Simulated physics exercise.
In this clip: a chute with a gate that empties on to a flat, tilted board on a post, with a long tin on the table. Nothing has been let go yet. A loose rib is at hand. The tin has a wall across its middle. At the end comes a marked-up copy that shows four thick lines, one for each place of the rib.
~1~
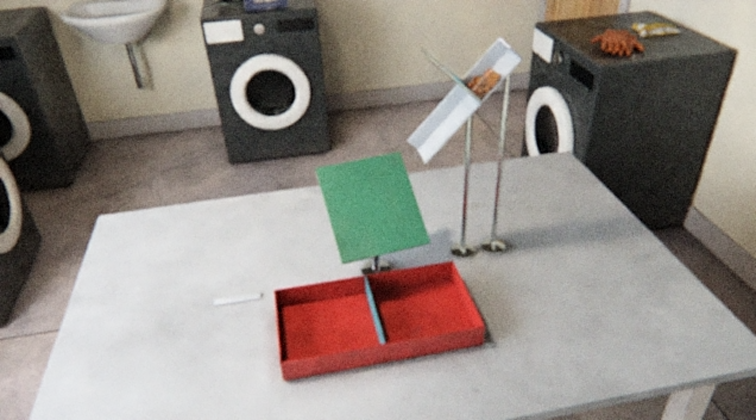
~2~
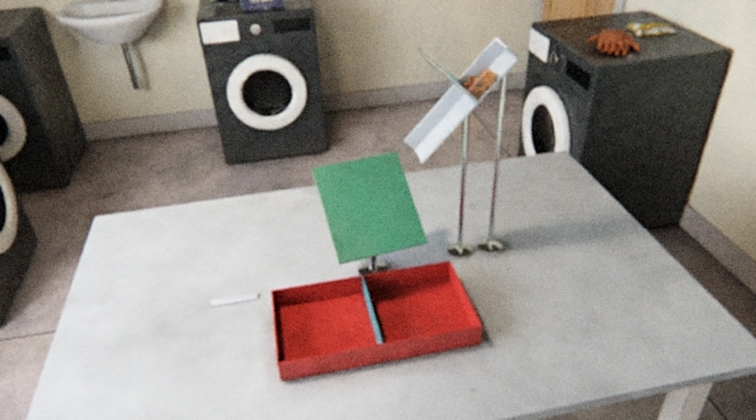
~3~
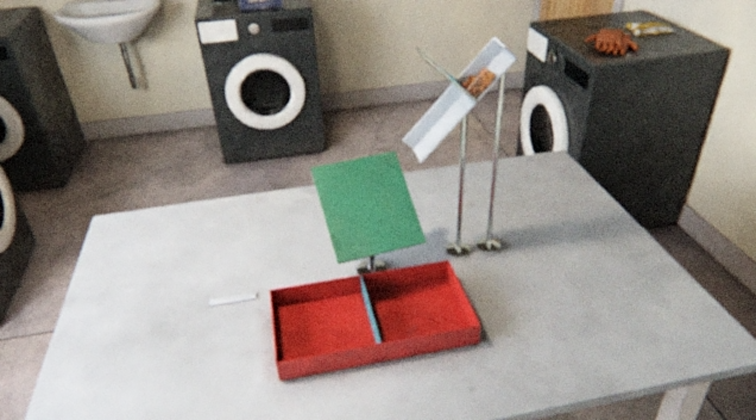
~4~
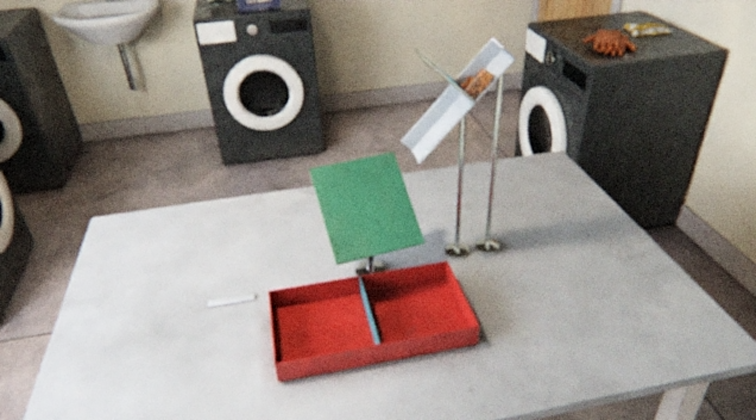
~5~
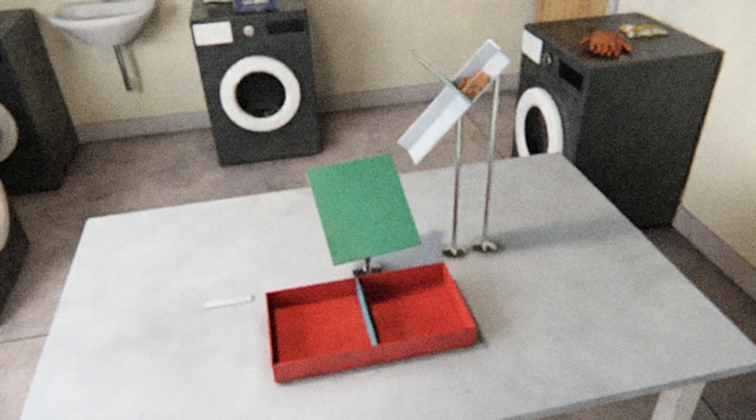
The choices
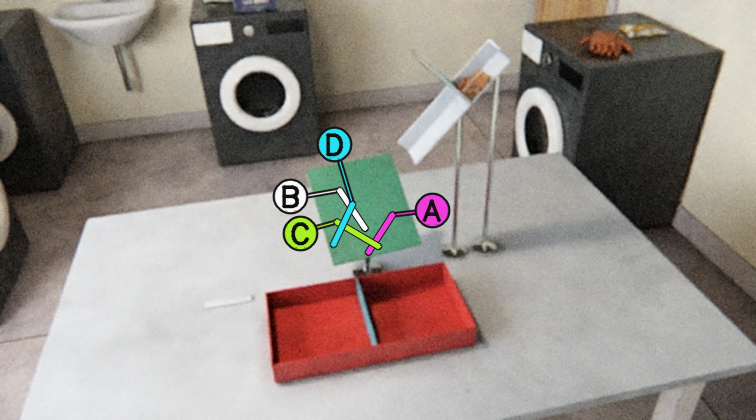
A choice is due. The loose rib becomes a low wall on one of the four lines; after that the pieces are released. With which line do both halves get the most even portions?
It is D.
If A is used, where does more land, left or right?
More lands on the left.
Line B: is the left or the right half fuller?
The right half.
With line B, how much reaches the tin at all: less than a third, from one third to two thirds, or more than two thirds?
It is more than two thirds.
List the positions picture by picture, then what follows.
The first frame shows load behind the gate at (482, 87), cereal balls; lip of the chute at (422, 157), sloping fairly steeply.
The second frame shows middle of the board at (370, 205), tilted fairly steeply; middle of its low edge at (385, 253); of its high edge at (355, 160).
The third frame shows front corners of the tin at (277, 363) and (480, 325); front end of its middle wall at (381, 343); gate still shut at (457, 83).
The fourth frame shows middle of the load at (475, 88); lip at (416, 157).
The fifth frame shows middle of the load at (471, 89); lip at (413, 158).
On the marked copy, line A from (392, 214) to (368, 252); line B from (339, 190) to (365, 228); line C from (336, 221) to (378, 246); line D from (352, 204) to (333, 244).
Choosing A, of what is caught, nearly all in the left half, a small part in the right.
Choosing B, of what is caught, a small part in the left half, most in the right.
Choosing C, of what is caught, a stray few in the left half, nearly all in the right.
Choosing D, of what is caught, about half in the left half, about half in the right.
